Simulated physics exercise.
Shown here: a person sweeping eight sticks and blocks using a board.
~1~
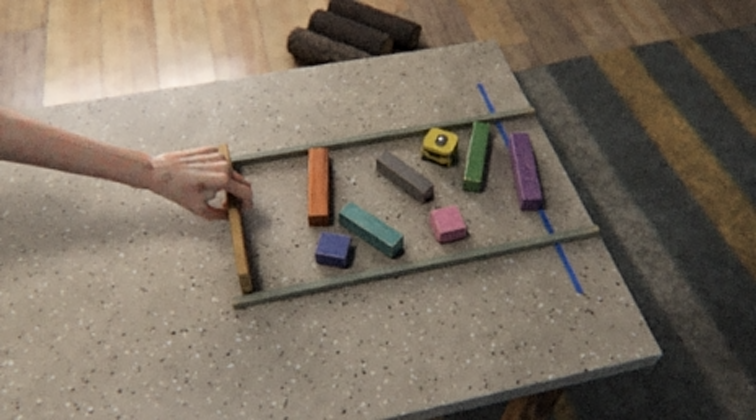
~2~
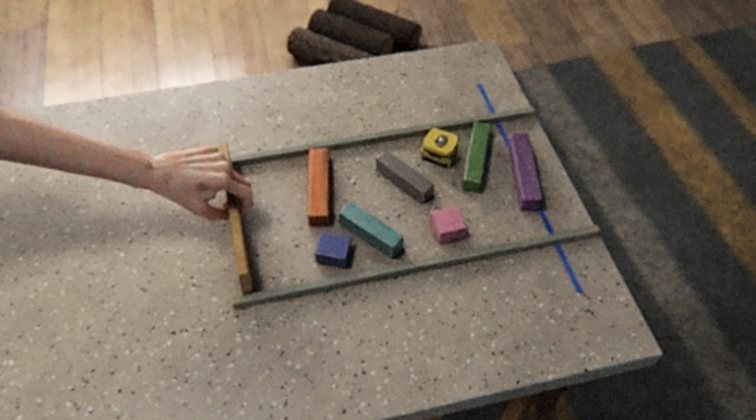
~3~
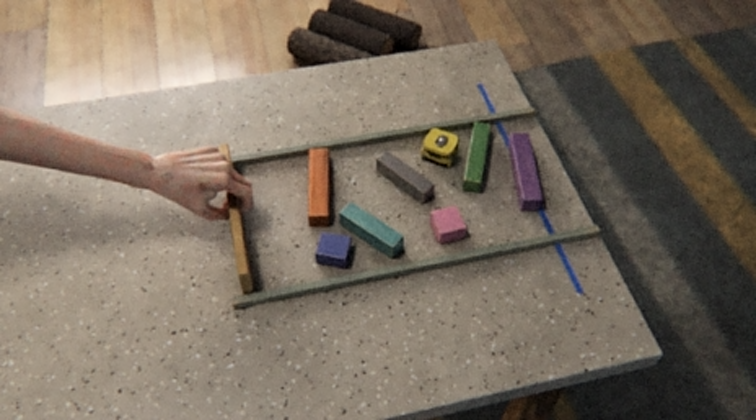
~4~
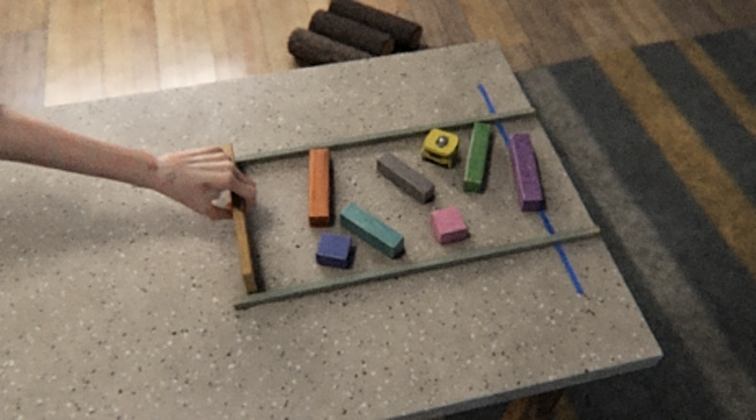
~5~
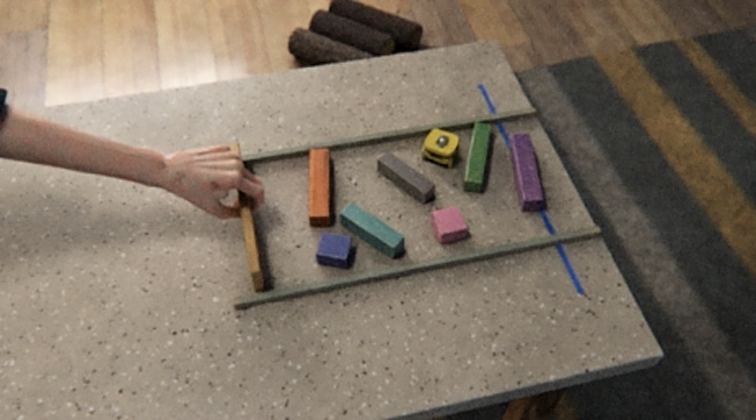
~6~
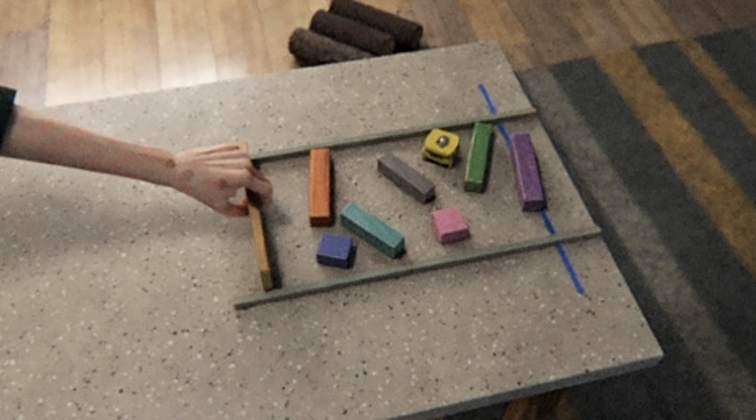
A hand slides a wooden board slightly right toward colored blocks lying between two strips.
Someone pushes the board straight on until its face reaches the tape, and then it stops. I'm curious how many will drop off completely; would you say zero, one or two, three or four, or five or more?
I would say three or four.
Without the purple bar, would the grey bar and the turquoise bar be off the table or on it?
The grey bar is still there, the turquoise bar is still there.
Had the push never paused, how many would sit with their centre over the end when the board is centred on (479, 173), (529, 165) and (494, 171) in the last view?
0; 4; 1.
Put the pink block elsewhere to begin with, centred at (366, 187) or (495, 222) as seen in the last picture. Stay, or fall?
Stays put; goes off the edge.
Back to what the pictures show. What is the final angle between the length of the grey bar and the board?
Roughly 20°.
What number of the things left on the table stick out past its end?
I'd put it at 2.
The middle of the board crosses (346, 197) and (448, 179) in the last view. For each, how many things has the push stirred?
First position 3; second position 8.
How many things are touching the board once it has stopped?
It is in contact with 2.
Early on, none off yet; purple bar at rest near (526, 171); green bar at rest near (478, 157); yellow case at rest near (441, 148).
A while later, none off yet; purple bar at rest near (526, 171); green bar moving near (482, 156); yellow case travelled a little near (454, 143).
Further along, none off yet; purple bar travelled a little near (571, 162); green bar travelled about its own width near (545, 147); yellow case travelled well along near (514, 127).
Finally, the number that fall off is three or four; lost, pink block, yellow case, green bar and purple bar.
